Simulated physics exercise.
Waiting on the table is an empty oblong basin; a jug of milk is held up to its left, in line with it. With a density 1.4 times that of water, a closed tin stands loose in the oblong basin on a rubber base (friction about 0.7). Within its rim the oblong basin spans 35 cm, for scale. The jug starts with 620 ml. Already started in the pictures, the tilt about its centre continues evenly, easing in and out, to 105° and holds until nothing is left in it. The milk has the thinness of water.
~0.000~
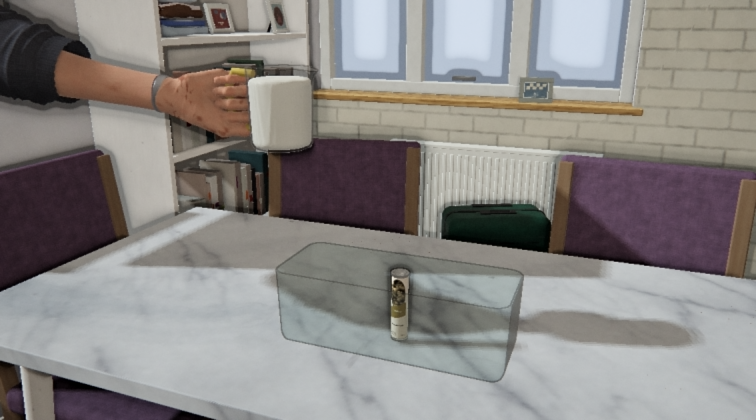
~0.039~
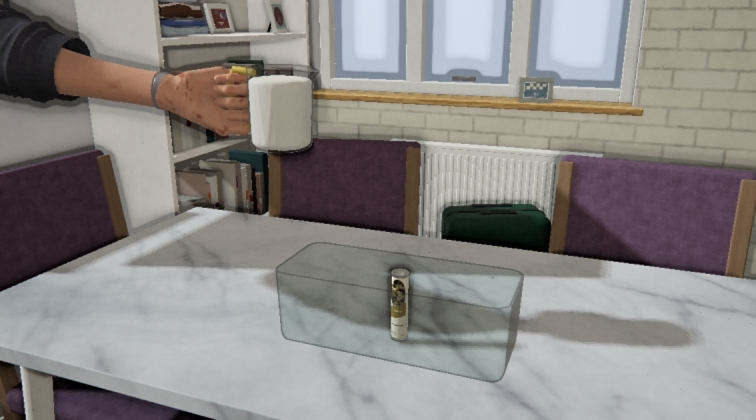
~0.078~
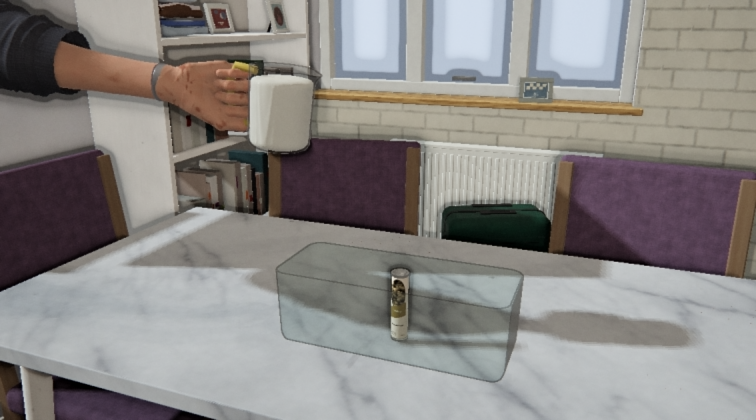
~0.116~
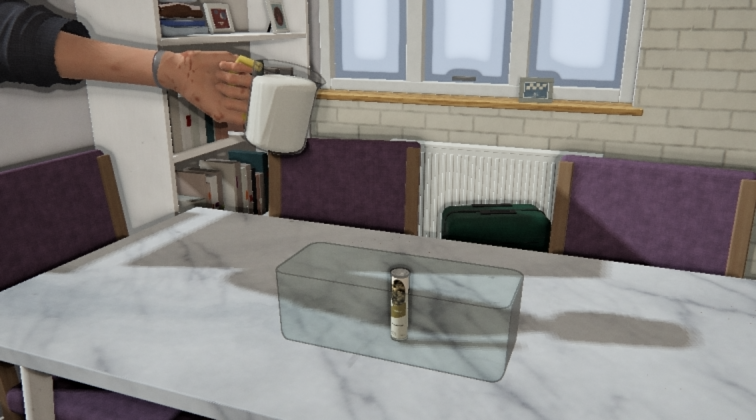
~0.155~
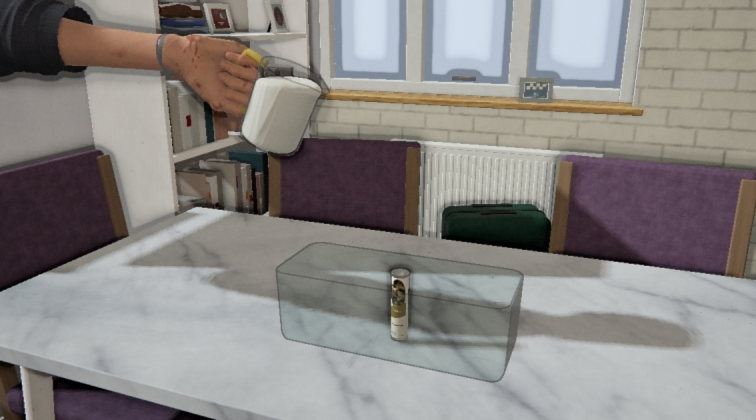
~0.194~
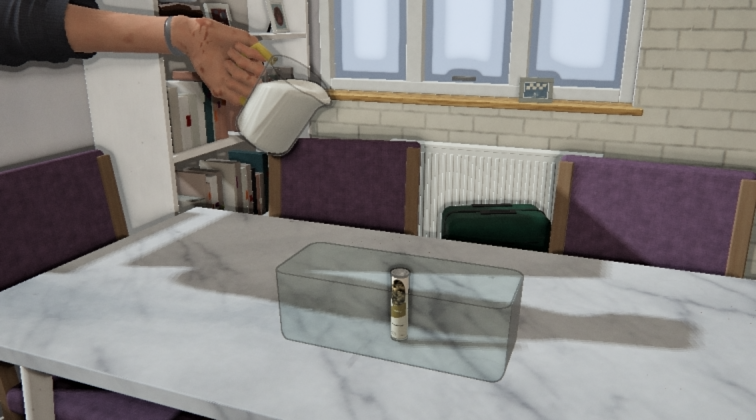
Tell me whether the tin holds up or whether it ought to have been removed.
The tin ought to have been removed.
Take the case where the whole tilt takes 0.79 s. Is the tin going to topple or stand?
Result: Tin tipped over.
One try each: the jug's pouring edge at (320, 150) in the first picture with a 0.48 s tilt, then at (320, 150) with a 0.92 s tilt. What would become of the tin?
Try 1: Still standing; try 2: Still standing.
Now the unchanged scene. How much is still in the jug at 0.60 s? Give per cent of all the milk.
Roughly 16 percent remains.
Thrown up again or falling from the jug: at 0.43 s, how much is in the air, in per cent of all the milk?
Around 42 in a hundred.
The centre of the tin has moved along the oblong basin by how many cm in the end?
All told, the tin's centre has moved close to 9.0 cm.
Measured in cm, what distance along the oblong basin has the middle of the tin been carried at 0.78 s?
It has moved some 8 cm.
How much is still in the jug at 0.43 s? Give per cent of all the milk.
Close to 54 percent of the liquid remains at that time.
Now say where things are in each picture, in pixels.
In the first frame, it leans 0°; its right rim is at (317, 70); the milk meets the walls at (255, 78) and (309, 81); the oblong basin's rim runs from (294, 256) to (517, 291); the tin's top is at (400, 276).
In the second frame, it leans 2°; its right rim is at (318, 71); the milk meets the walls at (256, 78) and (310, 81).
In the third frame, it leans 7°; its right rim is at (321, 76); the milk meets the walls at (257, 76) and (313, 83).
In the fourth frame, it leans 14°; its right rim is at (325, 83); the milk meets the walls at (261, 77) and (316, 84).
In the fifth frame, it leans 25°; its right rim is at (329, 93); the milk meets the walls at (260, 89) and (319, 88).
In the sixth frame, it leans 37°; its right rim is at (331, 105); the milk meets the walls at (254, 98) and (326, 95).
After 0.43 s the tilt is 102° and 54 per cent is still to pour; the tin stands where it began.
After 0.60 s the tilt is 105° and 16 per cent is still to pour; the tin leans 9°.
After 0.78 s the tilt is 105° and 3 per cent is still to pour; the tin lies on its side.
After 0.98 s the tilt is 105° and 0 per cent is still to pour; the tin lies on its side.
In the end the tin lies on its side.
